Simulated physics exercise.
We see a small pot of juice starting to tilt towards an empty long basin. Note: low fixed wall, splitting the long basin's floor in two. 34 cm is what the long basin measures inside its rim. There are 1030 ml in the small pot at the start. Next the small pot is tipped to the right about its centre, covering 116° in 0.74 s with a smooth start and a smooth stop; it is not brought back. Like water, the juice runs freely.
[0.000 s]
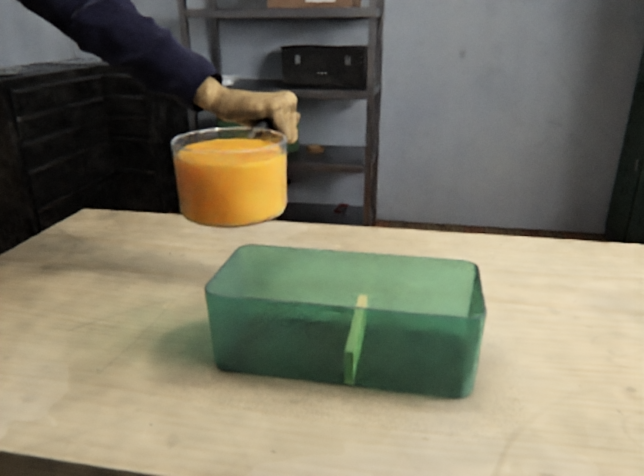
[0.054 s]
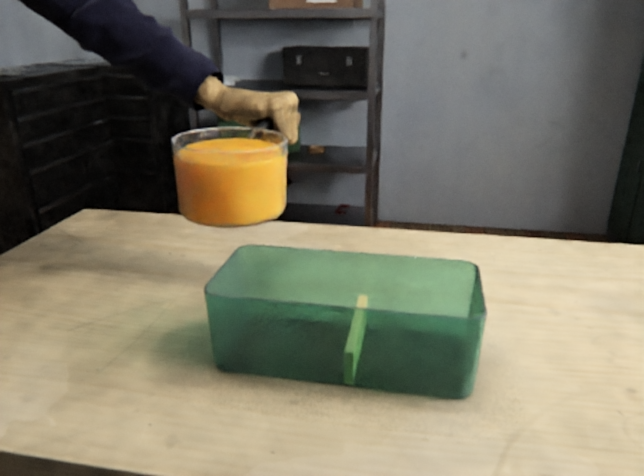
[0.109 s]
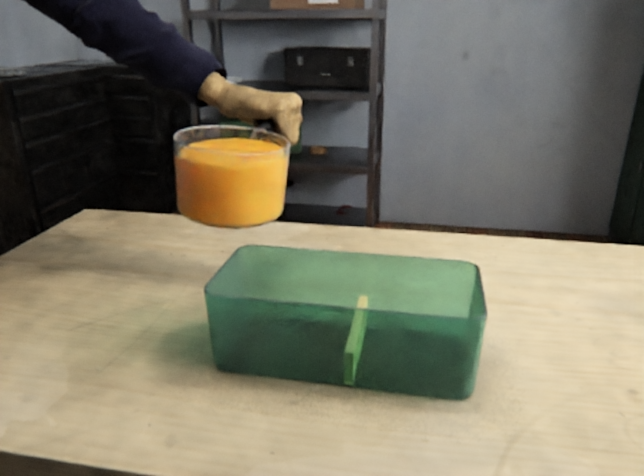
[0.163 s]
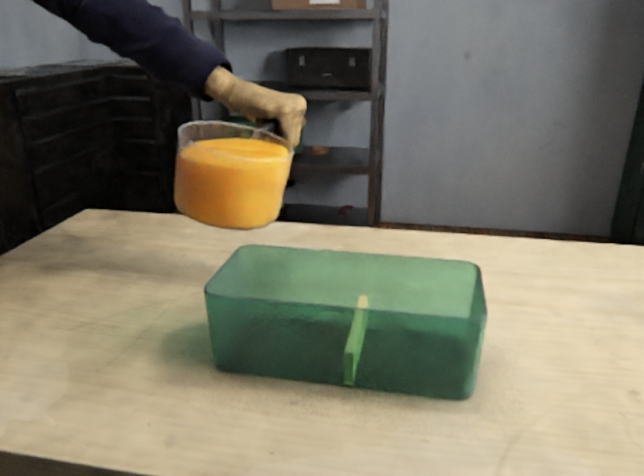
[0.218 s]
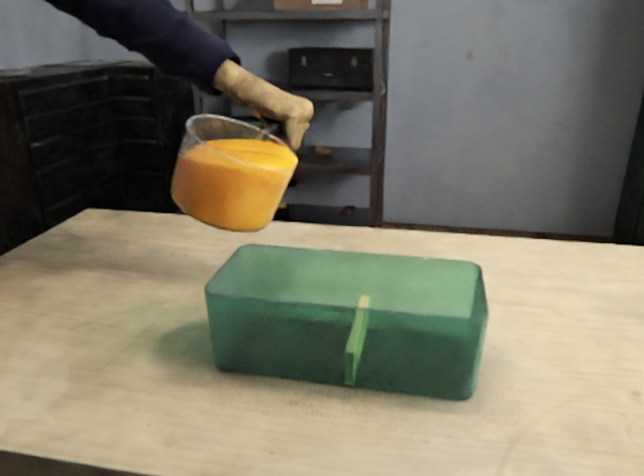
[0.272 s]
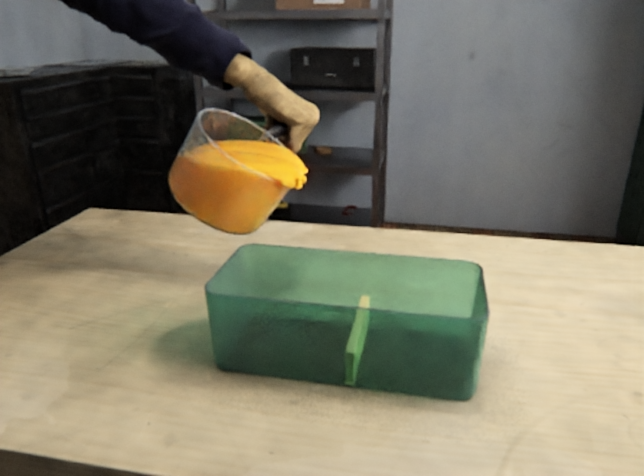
To begin with, a gloved hand holds a small clear pot of orange juice level above an empty green long basin with a low wall across its floor. The hand then tilts the pot steadily to the right, and the juice slants inside until some bulges over the pouring edge.
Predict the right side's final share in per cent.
The right side finishes with roughly 18 per cent.
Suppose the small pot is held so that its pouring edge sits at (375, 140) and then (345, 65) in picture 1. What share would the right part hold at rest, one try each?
About 85 %, then about 85 %.
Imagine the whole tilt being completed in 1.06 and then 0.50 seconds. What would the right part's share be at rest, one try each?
Result: 25 per cent, then 15 per cent.
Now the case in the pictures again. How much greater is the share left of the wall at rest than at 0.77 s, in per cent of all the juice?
Around 2 per cent.
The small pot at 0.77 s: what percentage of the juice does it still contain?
4 per cent or thereabouts.
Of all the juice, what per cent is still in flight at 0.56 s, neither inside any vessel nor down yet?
My guess is roughly 34 %.
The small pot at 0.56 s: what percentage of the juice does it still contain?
Portion remaining: Approx. 32 per cent.
Then, 0.56 s in, the tilt is 100° and 32 per cent is still to pour, 26 is left of the wall and 8 right of it.
Then, 0.77 s in, the tilt is 116° and 4 per cent is still to pour, 75 is left of the wall and 12 right of it.
Then, 1.00 s in, the tilt is 116° and 0 per cent is still to pour, 78 is left of the wall and 16 right of it.
Then, 1.24 s in, the tilt is 116° and 0 per cent is still to pour, 77 is left of the wall and 18 right of it.
Finally, 77 per cent lies left of the wall, 18 right of it and 5 outside.
